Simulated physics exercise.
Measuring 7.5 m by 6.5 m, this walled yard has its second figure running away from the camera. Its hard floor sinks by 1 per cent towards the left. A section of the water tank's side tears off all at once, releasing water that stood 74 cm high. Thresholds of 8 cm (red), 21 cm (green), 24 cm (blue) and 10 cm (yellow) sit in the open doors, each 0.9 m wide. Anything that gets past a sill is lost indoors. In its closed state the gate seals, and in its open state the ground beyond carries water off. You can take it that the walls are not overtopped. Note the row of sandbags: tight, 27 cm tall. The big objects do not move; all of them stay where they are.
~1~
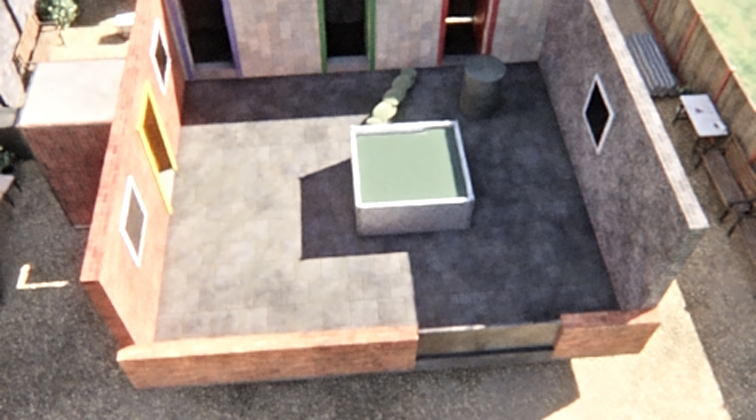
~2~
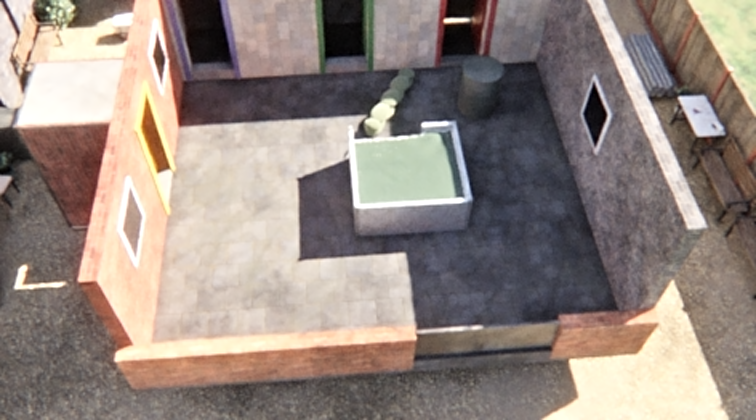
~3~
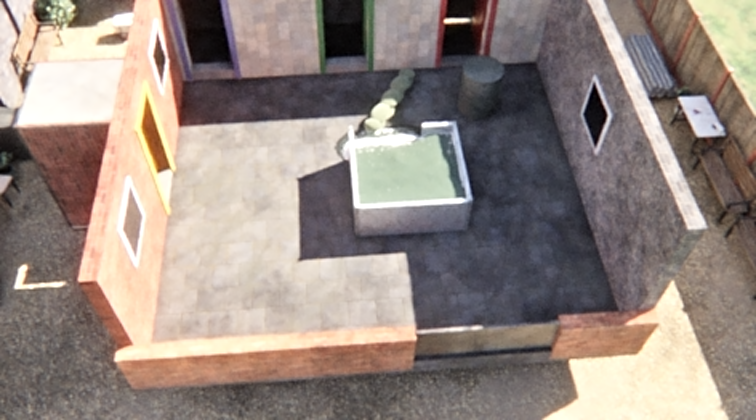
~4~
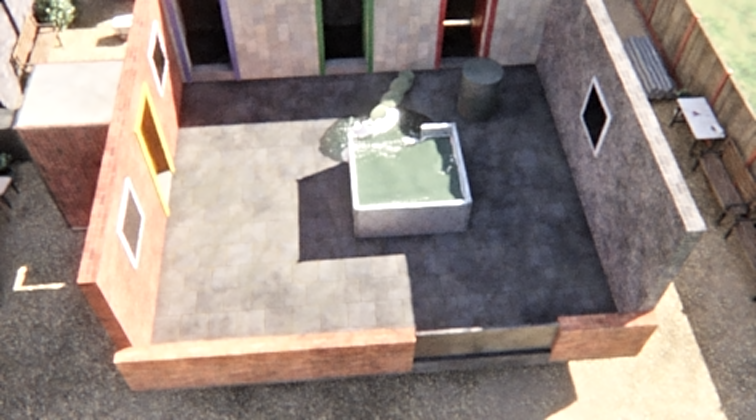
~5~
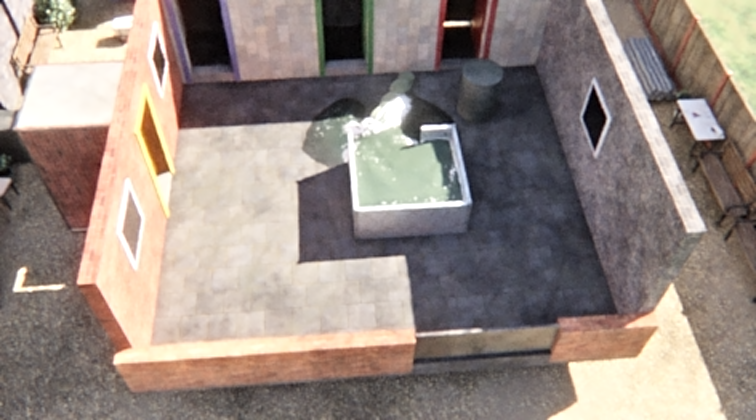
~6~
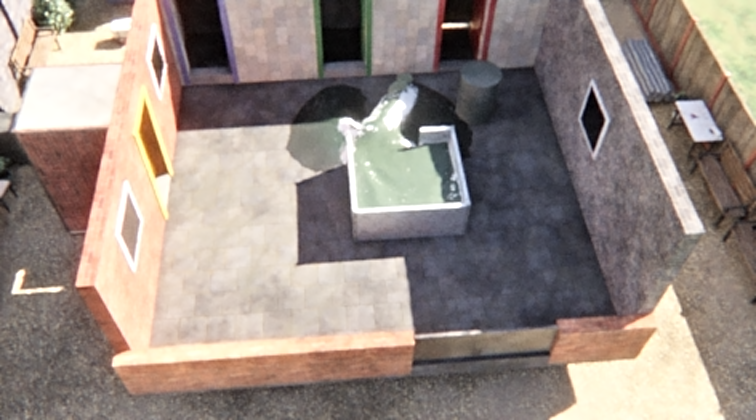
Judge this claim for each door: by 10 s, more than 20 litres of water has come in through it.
Verdicts: The red door, true; the green door, false; the blue door, false; the yellow door, false.
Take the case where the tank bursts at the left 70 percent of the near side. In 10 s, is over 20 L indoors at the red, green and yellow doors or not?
Result: Red limit not passed, green limit not passed, yellow limit not passed.
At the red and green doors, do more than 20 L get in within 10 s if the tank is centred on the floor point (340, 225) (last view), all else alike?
Red door held, green door exceeded.
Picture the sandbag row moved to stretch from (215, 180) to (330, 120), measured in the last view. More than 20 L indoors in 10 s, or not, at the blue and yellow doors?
Note - blue: Limit held; yellow: Limit held.
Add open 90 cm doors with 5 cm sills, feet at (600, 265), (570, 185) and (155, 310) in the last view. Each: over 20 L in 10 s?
In turn: Below, under, not over.
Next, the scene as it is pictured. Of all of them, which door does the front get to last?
Lab note: Last arrival at the yellow door.
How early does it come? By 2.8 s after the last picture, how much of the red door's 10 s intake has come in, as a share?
Some 80 in a hundred.
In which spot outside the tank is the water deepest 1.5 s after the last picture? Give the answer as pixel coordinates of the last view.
Close to (182, 87).
Then, 0.7 s after the last picture water covers 20 % of the floor and is deepest (46 cm) near (378, 144); red door 23 cm at the sill, 19 L in, green door 17 cm at the sill, 0 L in, blue door not reached, yellow door not reached.
Then, 1.5 s after the last picture water covers 30 % of the floor and is deepest (44 cm) near (182, 87); red door 24 cm at the sill, 98 L in, green door 18 cm at the sill, 0 L in, blue door 14 cm at the sill, 0 L in, yellow door not reached.
Then, 2.8 s after the last picture water covers 45 % of the floor and is deepest (24 cm) near (180, 105); red door 17 cm at the sill, 201 L in, green door 9 cm at the sill, 1 L in, blue door 18 cm at the sill, 2 L in, yellow door 8 cm at the sill, 0 L in.
Then, 5.3 s after the last picture water covers 75 % of the floor and is deepest (14 cm) near (146, 372); red door 10 cm at the sill, 251 L in, green door 2 cm at the sill, 1 L in, blue door 11 cm at the sill, 2 L in, yellow door 9 cm at the sill, 0 L in.
Then, 9.3 s after the last picture water covers 95 % of the floor and is deepest (10 cm) near (356, 356); red door 6 cm at the sill, 254 L in, green door 4 cm at the sill, 1 L in, blue door 6 cm at the sill, 2 L in, yellow door 6 cm at the sill, 0 L in.
